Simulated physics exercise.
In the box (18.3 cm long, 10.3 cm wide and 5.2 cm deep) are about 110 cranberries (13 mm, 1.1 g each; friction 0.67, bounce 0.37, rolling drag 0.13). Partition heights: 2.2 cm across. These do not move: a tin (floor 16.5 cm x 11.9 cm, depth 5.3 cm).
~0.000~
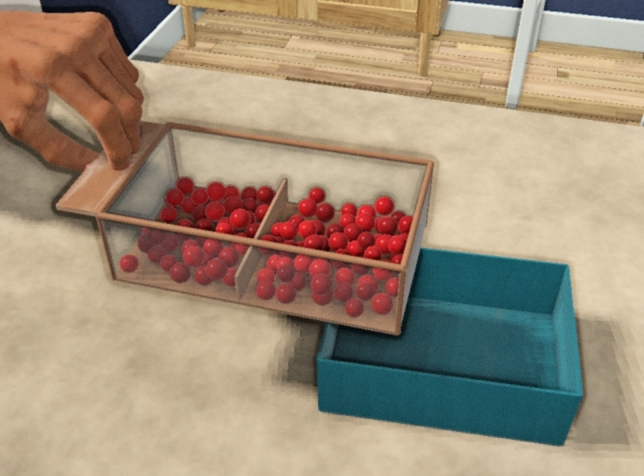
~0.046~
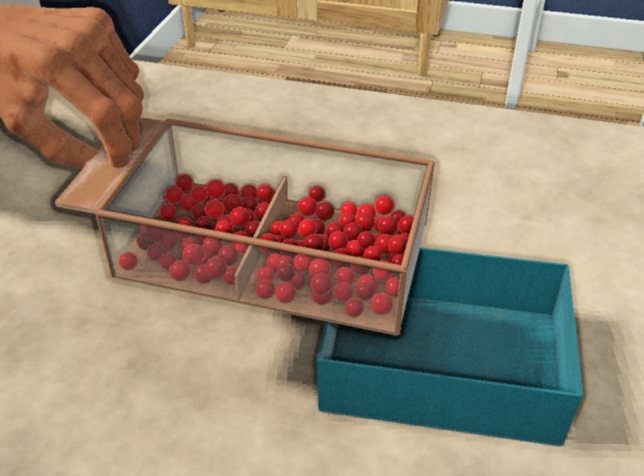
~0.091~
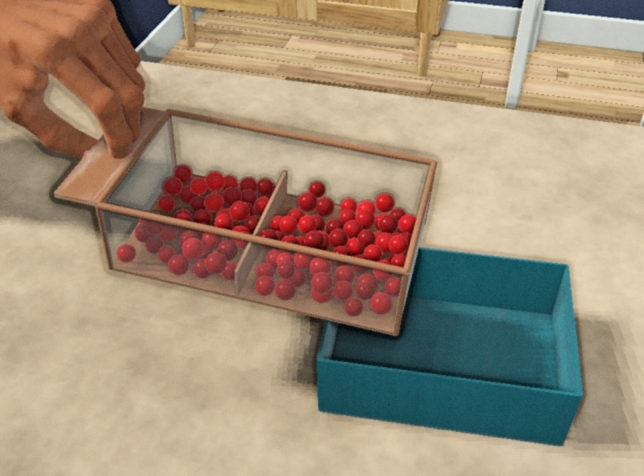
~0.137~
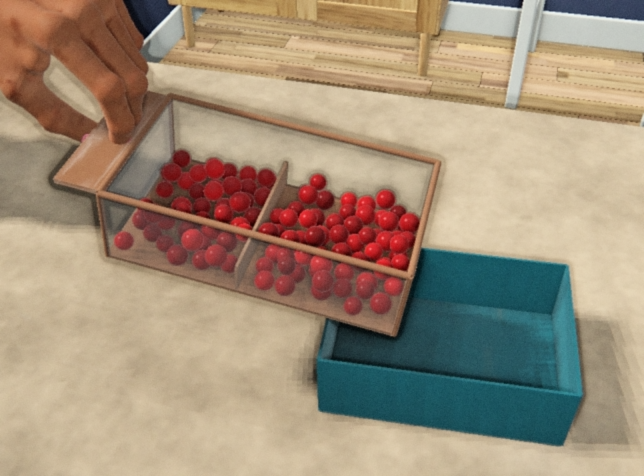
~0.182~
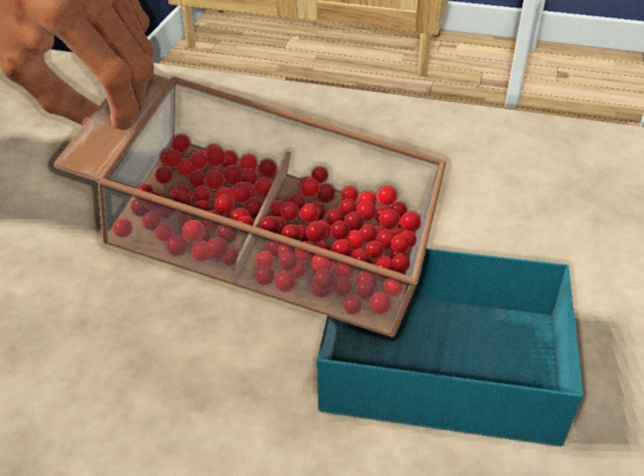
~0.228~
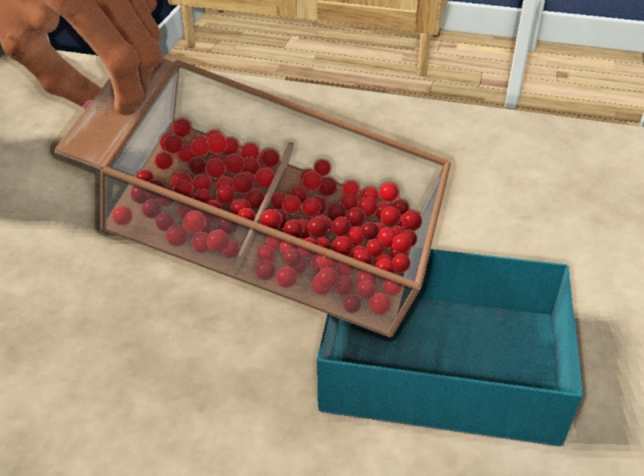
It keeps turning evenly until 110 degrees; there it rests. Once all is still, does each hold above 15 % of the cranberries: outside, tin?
Outside everything: Yes; in the tin: No.
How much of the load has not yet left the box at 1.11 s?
Some 90 per cent of the load.
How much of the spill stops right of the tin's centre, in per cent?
About 80 per cent.
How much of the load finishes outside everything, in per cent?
Some 95 per cent.
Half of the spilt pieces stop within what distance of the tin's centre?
Roughly 14 cm.
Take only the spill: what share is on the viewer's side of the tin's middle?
About 100 per cent.
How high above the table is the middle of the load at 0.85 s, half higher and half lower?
Roughly 16 cm.
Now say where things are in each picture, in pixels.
The first picture shows box at (245, 248); tilt 0 degrees; leading edge at (419, 212); tin at (451, 309).
The second picture shows box at (246, 247); tilt 1 degrees; leading edge at (419, 212).
The third picture shows box at (247, 244); tilt 3 degrees; leading edge at (422, 213).
The fourth picture shows box at (251, 240); tilt 8 degrees; low side front right; leading edge at (426, 215).
The fifth picture shows box at (255, 237); tilt 12 degrees; low side front right; leading edge at (430, 218).
The sixth picture shows box at (259, 234); tilt 17 degrees; low side front right; leading edge at (434, 221); tin at (451, 309). It turns about 100 degrees a second.
After 0.57 s, tilt 51 degrees; box 100 %; middle of all pieces near (320, 186).
Then, at 0.85 s, tilt 80 degrees; box 100 %; middle of all pieces near (373, 202).
After 1.11 s, tilt 106 degrees; box 90 %, outside 5 %, in the air 5 %; middle of all pieces near (426, 266).
Then, at 1.36 s, tilt 110 degrees; tin 5 %, box 15 %, outside 60 %, in the air 15 %; middle of all pieces near (485, 447).
At rest (2.5 s), tin 5 %, box 0 %, outside 95 %.
